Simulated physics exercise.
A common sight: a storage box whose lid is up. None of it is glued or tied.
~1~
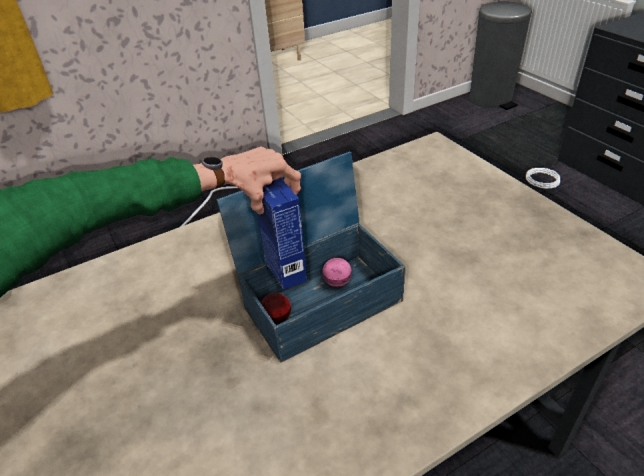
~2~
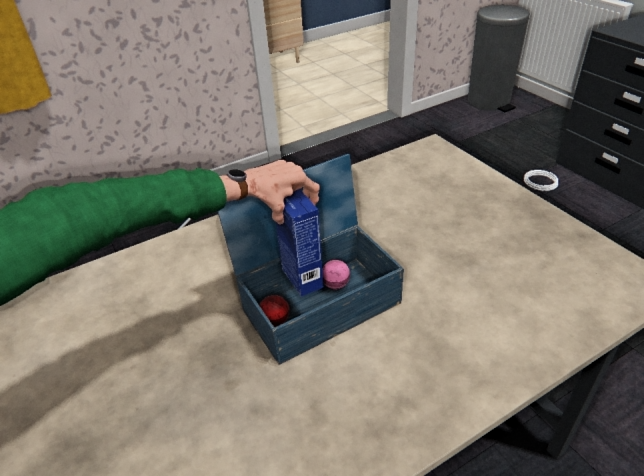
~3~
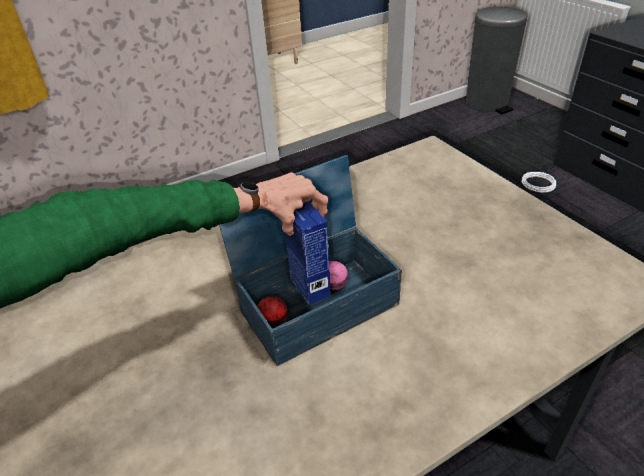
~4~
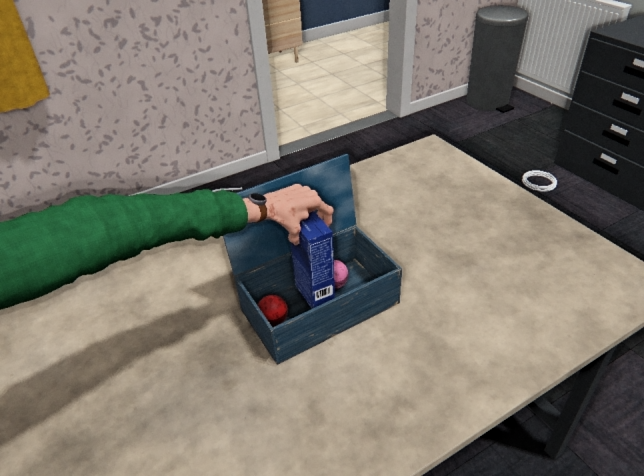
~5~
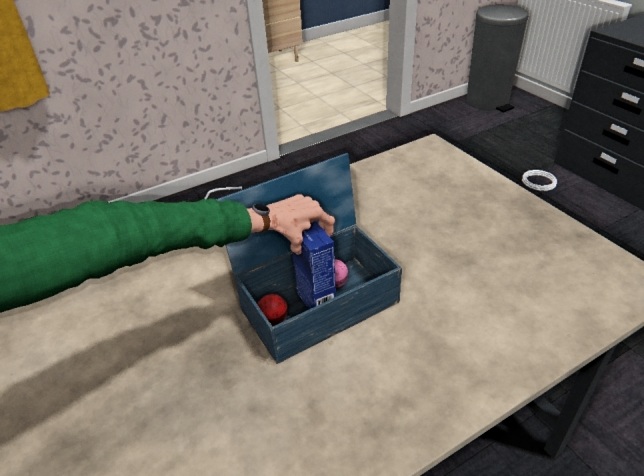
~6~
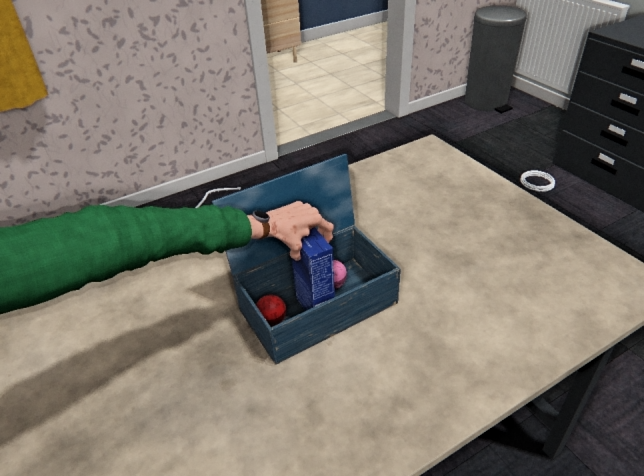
On a table in a room, a green-sleeved arm moving a blue packet rightward, then lowering it into an open storage box.
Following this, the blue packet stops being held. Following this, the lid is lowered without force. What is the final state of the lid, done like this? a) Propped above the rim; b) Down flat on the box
Propped above the rim.
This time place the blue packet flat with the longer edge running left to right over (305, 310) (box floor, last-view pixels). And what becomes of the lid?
Note: It lowers fully.
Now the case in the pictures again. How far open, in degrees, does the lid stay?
Some 70° above the rim.
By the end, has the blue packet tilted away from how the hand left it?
After all that, it keeps its set angle.
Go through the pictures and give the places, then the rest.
Still above its spot; blue packet (280, 233), in the first picture.
Still above its spot; blue packet (299, 242), in the second picture.
Still above its spot; blue packet (307, 252), in the third picture.
Still above its spot; blue packet (312, 261), in the fourth picture.
Still above its spot; blue packet (314, 269), in the fifth picture.
In place under the hand; blue packet (313, 275), in the sixth picture.
Then, 1.30 s on from there, lid 78° above the rim.
Then, 2.80 s on from there, lid 67° above the rim.
In the end, lid 69° above the rim; all 3 unmoved. At the end, from the last picture's camera, blue packet near (311, 274).
